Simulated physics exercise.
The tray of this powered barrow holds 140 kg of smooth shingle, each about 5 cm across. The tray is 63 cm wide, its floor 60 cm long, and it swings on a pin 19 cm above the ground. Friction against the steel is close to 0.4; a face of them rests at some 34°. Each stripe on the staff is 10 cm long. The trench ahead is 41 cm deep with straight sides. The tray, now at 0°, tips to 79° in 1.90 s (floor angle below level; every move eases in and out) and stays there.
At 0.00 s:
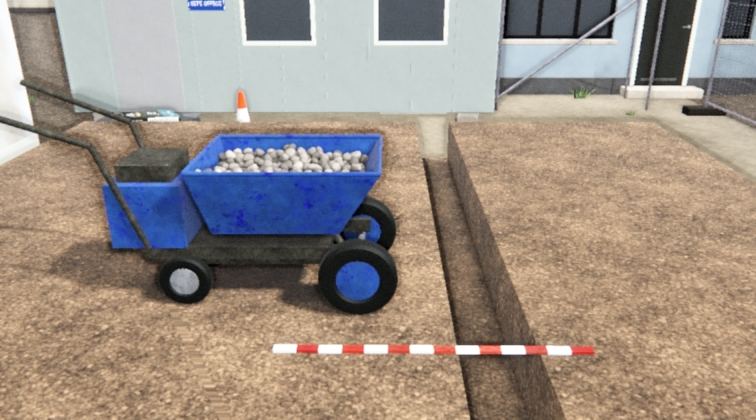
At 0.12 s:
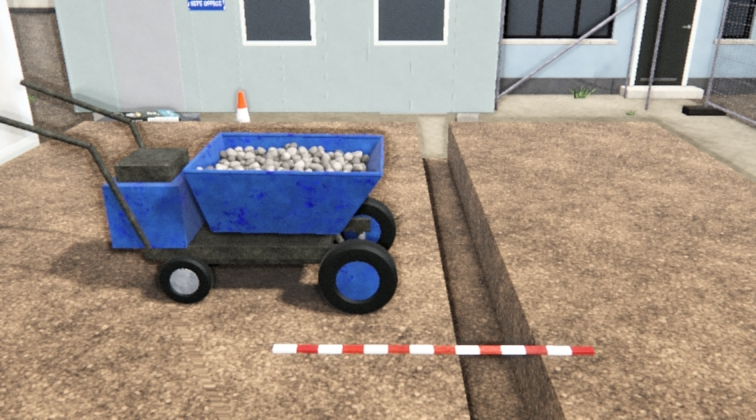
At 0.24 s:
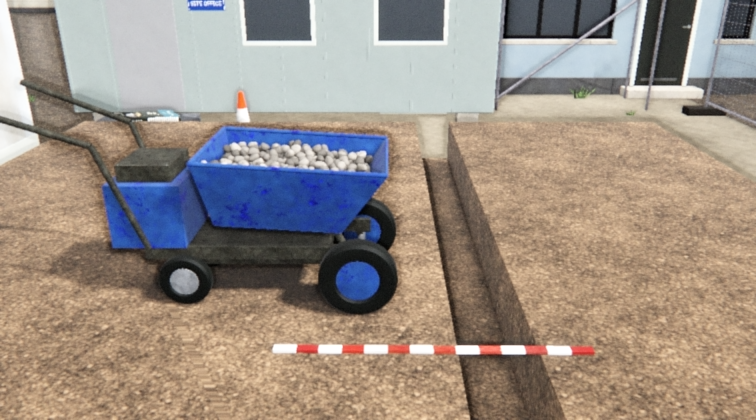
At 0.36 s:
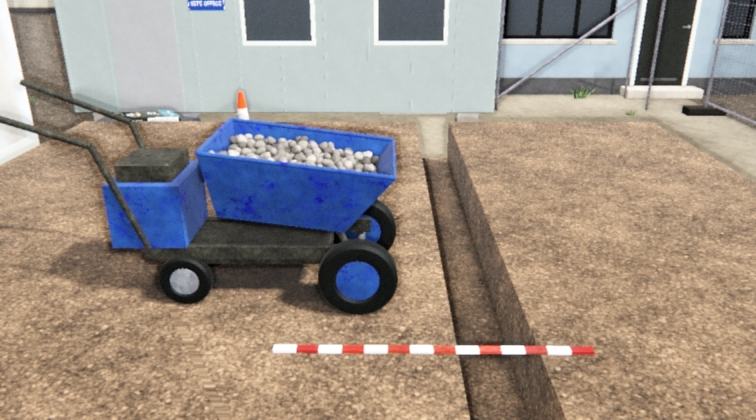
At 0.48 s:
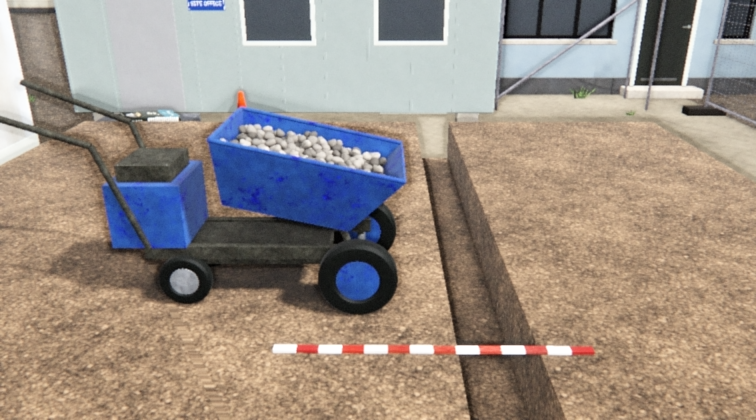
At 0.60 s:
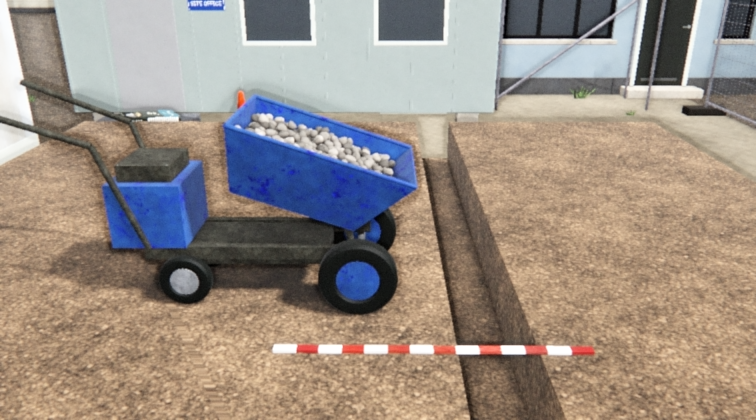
A blue powered barrow with black handles and wheels stands side-on at the left of a brown dirt yard, seen from slightly above, before a pale grey-blue building. Its tray holds smooth whitish stones, with a straight trench to the right, a red-and-white staff lying in front and an orange cone behind. The tray tilts slowly, then further, its left end rising and its right lip lowering, while the camera stays still.
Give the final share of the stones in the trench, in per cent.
Close to 72 in a hundred.
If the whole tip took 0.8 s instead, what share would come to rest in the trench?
Then about 55 per cent.
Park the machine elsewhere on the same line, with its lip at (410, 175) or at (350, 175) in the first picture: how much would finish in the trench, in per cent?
About 40 and 100 per cent.
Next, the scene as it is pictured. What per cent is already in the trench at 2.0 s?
Some 45 per cent.
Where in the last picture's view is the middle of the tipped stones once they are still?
Their middle is at about (493, 332).
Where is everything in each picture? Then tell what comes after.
The tray is at 0°, its lip at (380, 174); the top of the load is at (287, 157), in the first frame.
The tray is at 1°, its lip at (382, 175); the top of the load is at (284, 156); the stones move at 0.1 m/s on average, in the second frame.
Lip at (387, 176), floor tilted 3°, highest stones at (265, 152); the stones move at 0.3 m/s on average, in the third frame.
The tray is at 7°, its lip at (395, 178); the top of the load is at (252, 146); the stones move at 0.4 m/s on average, in the fourth frame.
The tray is at 13°, its lip at (405, 182); the top of the load is at (252, 134); the stones move at 0.4 m/s on average, in the fifth frame.
The tray is at 19°, its lip at (417, 188); the top of the load is at (260, 122); the stones move at 0.5 m/s on average, in the sixth frame.
After 1.4 s the floor is at 66°; 95 % in the tray, 5 % in the trench; the foremost stones are at (490, 255).
After 2.0 s the floor is at 79°; 26 % in the tray, 47 % in the trench, 27 % past the trench; the foremost stones are at (644, 283).
After 2.3 s the floor is at 79°; 8 % in the tray, 64 % in the trench, 29 % past the trench; the foremost stones are at (708, 287).
After 4.3 s the floor is at 79°; 0 % in the tray, 72 % in the trench, 28 % past the trench; the foremost stones are at (729, 286).
